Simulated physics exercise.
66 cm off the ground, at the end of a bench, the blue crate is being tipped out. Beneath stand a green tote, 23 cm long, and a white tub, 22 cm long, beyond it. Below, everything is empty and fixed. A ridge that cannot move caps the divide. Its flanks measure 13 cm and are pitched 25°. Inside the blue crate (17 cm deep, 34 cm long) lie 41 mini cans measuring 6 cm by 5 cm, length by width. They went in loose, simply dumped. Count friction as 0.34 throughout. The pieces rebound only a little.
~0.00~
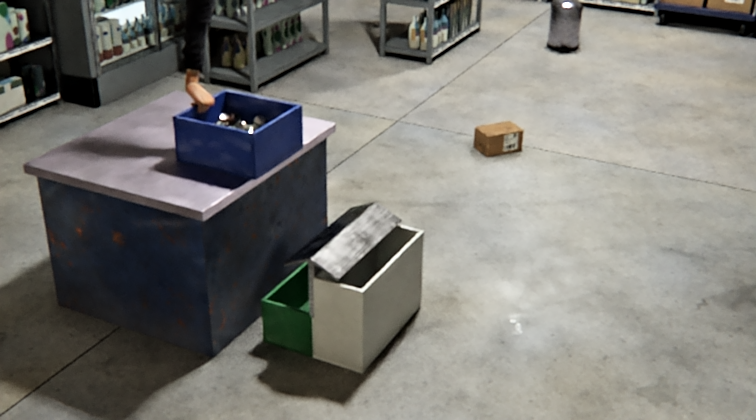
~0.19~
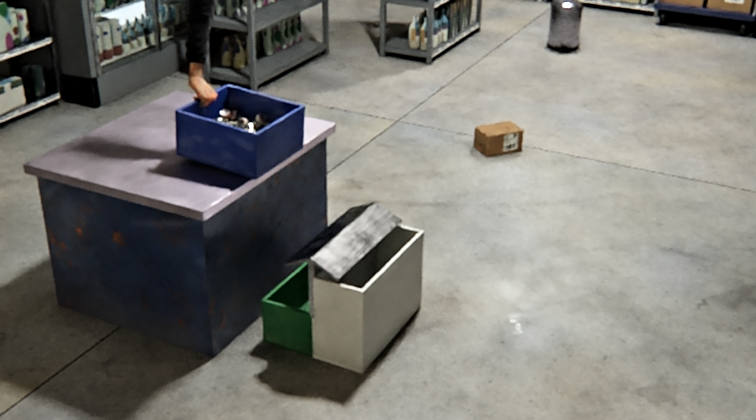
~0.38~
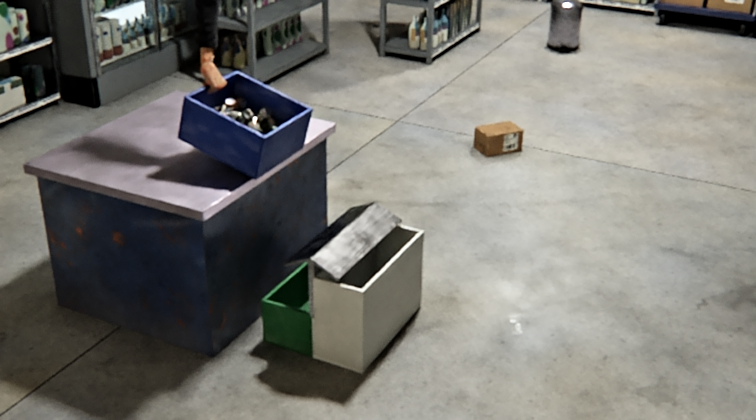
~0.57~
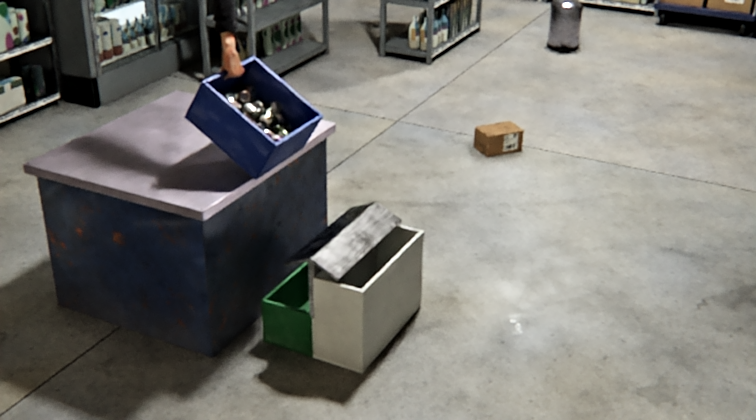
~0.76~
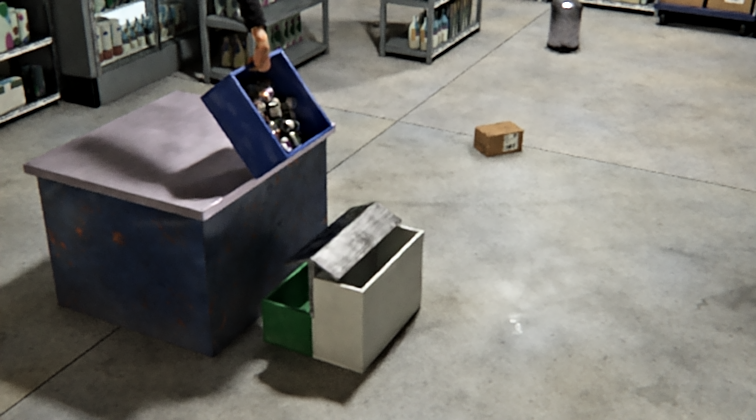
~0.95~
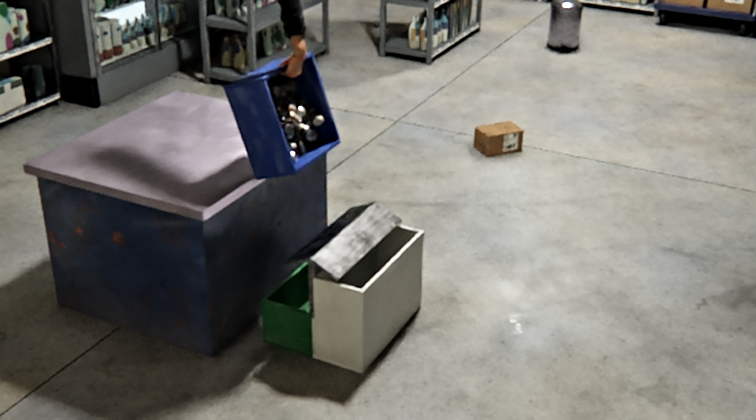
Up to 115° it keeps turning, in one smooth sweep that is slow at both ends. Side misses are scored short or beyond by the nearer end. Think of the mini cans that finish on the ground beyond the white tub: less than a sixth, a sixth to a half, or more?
Look for one-sixth to one-half of the load on the ground beyond the white tub.
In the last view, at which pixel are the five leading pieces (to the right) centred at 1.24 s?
Centre approx. at (356, 190) px.
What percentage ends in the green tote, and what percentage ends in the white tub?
Roughly 0 and 40 per cent.
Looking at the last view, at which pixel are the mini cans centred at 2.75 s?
Somewhere near (371, 322) in pixels.
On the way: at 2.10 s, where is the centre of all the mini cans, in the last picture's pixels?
Estimated centre in the last picture: (368, 320).
After 1.24 s, tilt 97°; 35 still in the blue crate and 6 in the air.
After 1.60 s, tilt 115°; 12 still in the blue crate, 1 in the green tote, 5 in the white tub, 1 on the ground beyond the white tub and 22 in the air.
After 2.10 s, tilt 115°; 1 in the green tote, 14 in the white tub, 4 on the ground short of the green tote, 11 on the ground beyond the white tub and 11 in the air.
Outcome (at 2.75 s), 17 in the white tub, 12 on the ground short of the green tote and 12 on the ground beyond the white tub. Asked share, 12 of 41, 29 per cent.
